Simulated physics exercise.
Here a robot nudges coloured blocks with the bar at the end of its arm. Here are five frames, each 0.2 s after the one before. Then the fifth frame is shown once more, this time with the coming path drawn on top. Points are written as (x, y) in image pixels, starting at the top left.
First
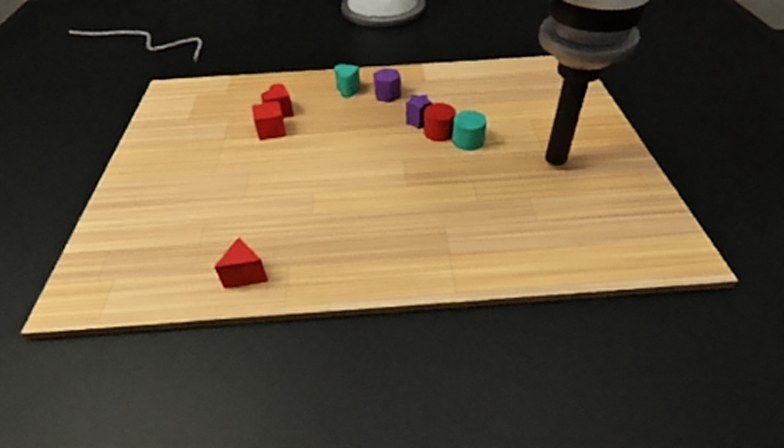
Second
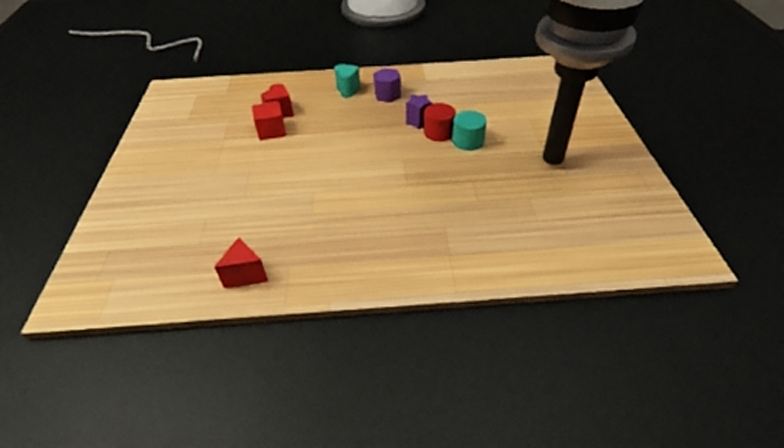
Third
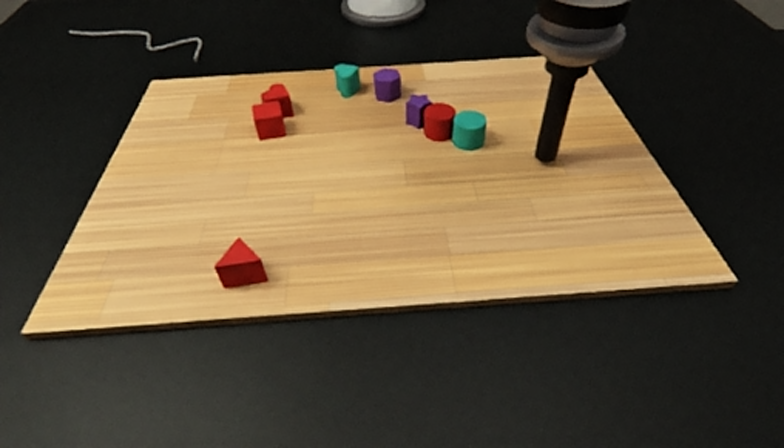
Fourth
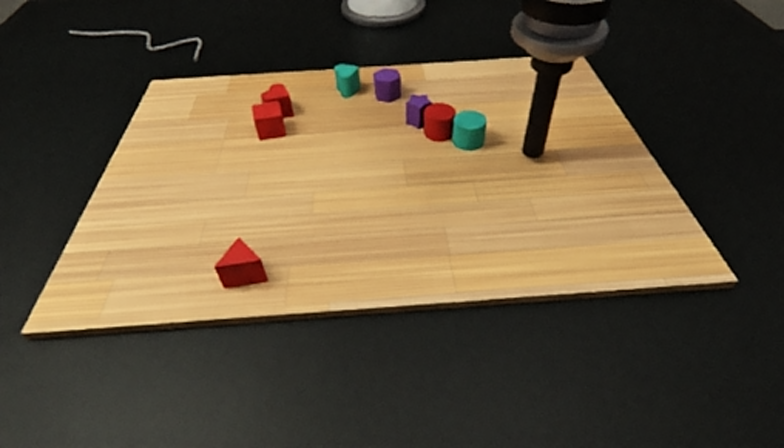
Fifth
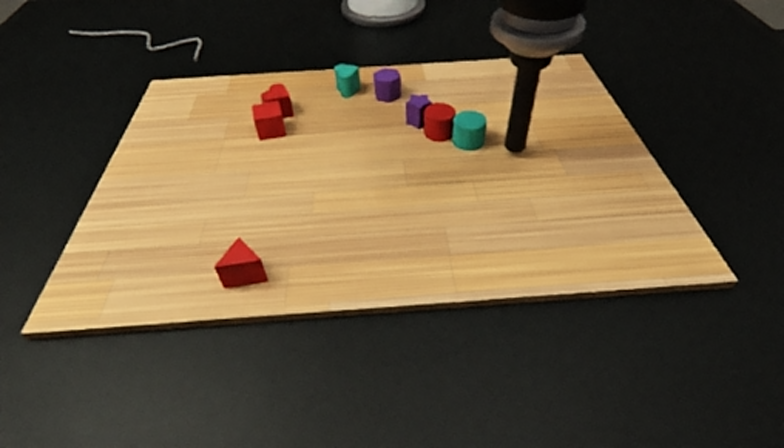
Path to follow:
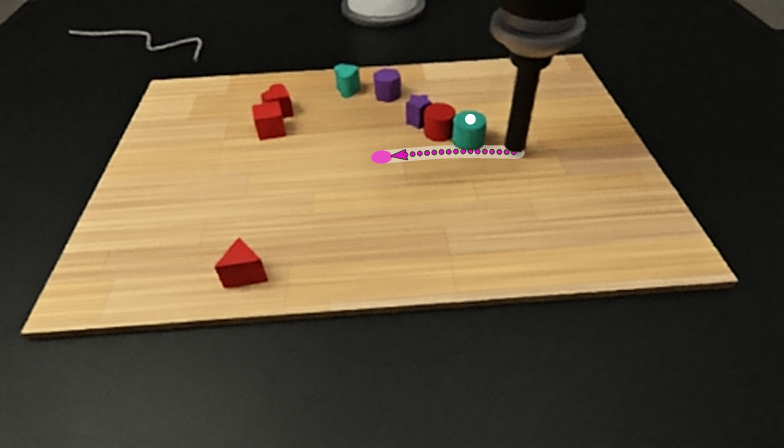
On a wooden board, a robot's dark bar moves left toward the still turquoise circle.
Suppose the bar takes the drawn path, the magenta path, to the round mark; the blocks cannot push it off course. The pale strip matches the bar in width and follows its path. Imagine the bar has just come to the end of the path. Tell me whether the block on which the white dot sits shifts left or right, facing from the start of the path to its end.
The answer is right.
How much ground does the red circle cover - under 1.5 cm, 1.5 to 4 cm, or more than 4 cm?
Between 1.5 and 4 cm.
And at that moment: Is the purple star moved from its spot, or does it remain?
The push reaches it.
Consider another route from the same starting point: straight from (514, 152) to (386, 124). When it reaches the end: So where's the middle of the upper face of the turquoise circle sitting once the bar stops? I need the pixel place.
I think it will end close to (374, 117).
Path on the board, from (514, 152) by way of (469, 151) and (425, 153) to (382, 157); the dot is on the turquoise circle.
On the path given first. One third of the way, bar at (469, 146); purple star at (410, 96); red circle at (429, 105); turquoise circle at (457, 115).
Two thirds of the way, bar at (424, 147); purple star at (407, 95), turned 15° anticlockwise; red circle at (427, 103); turquoise circle at (454, 114).
At the end, bar at (381, 151); purple star at (407, 95), turned 15° anticlockwise; red circle at (427, 103); turquoise circle at (454, 114).
